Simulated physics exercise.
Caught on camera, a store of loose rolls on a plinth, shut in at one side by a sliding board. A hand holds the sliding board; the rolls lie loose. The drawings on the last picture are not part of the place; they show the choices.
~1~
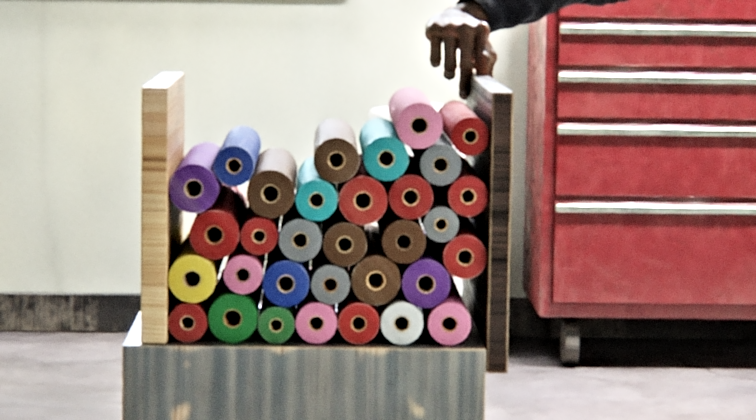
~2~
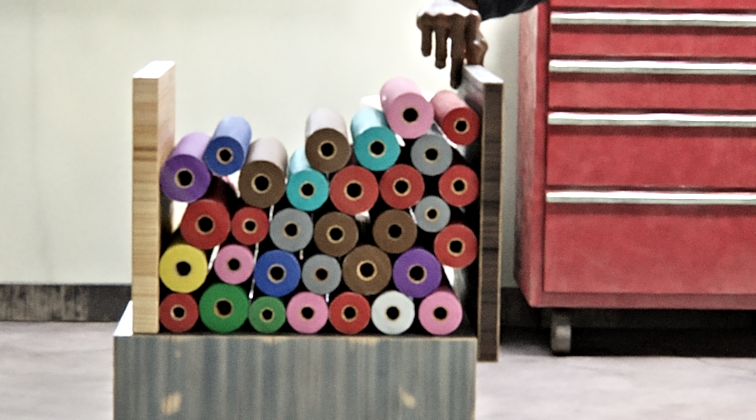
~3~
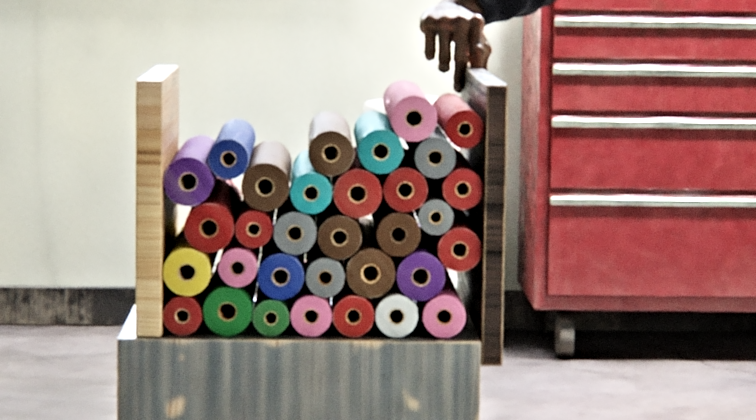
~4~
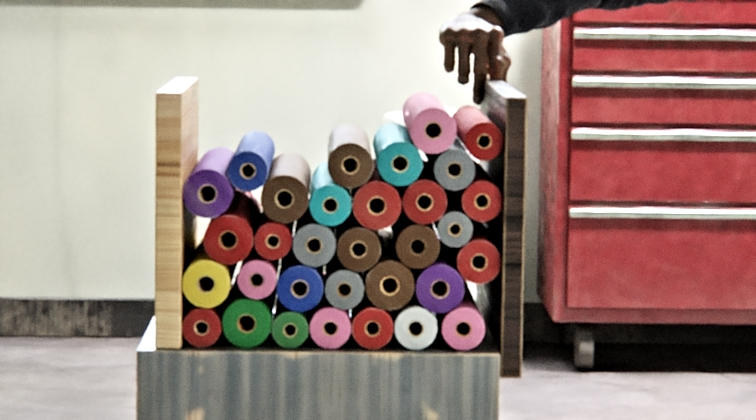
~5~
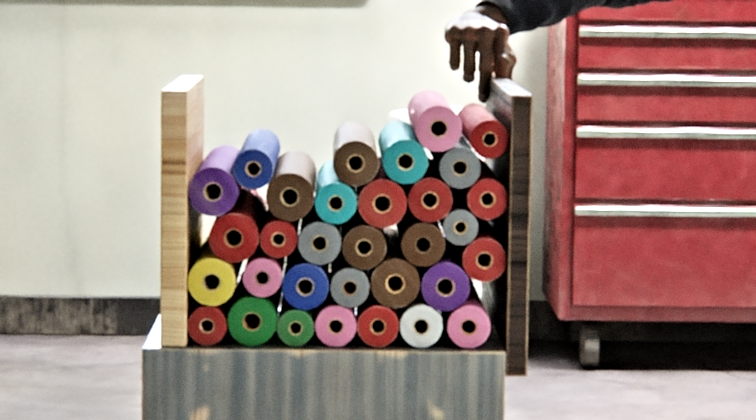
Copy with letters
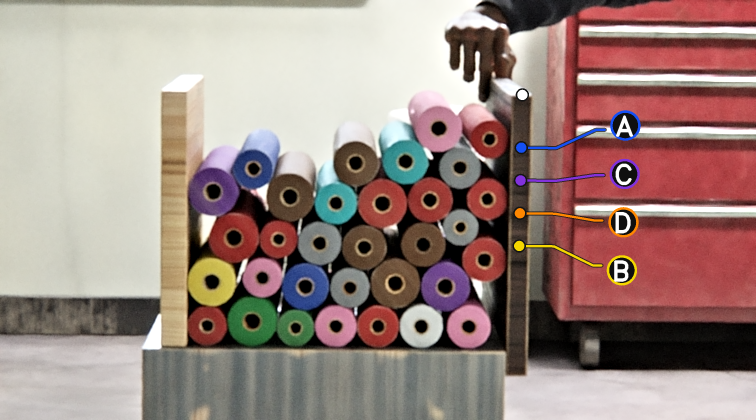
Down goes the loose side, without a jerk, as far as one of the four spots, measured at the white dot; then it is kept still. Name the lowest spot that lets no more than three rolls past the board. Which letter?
The lowest mark that will do is B.
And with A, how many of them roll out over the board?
The count is none.
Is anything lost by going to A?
No.
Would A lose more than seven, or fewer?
It loses fewer than seven.
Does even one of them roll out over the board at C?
No, at C.
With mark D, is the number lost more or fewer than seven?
It loses fewer than seven.
On the marked copy, A at (522, 147); B at (520, 246); C at (521, 181); D at (520, 213); the white dot at (523, 95).
With B. Early on, top of the board (509, 165).
Further on, top of the board (508, 243).
At the end, top of the board (508, 245), one out over the board.
As for the rest, A none out over the board; C none out over the board; D one out over the board.
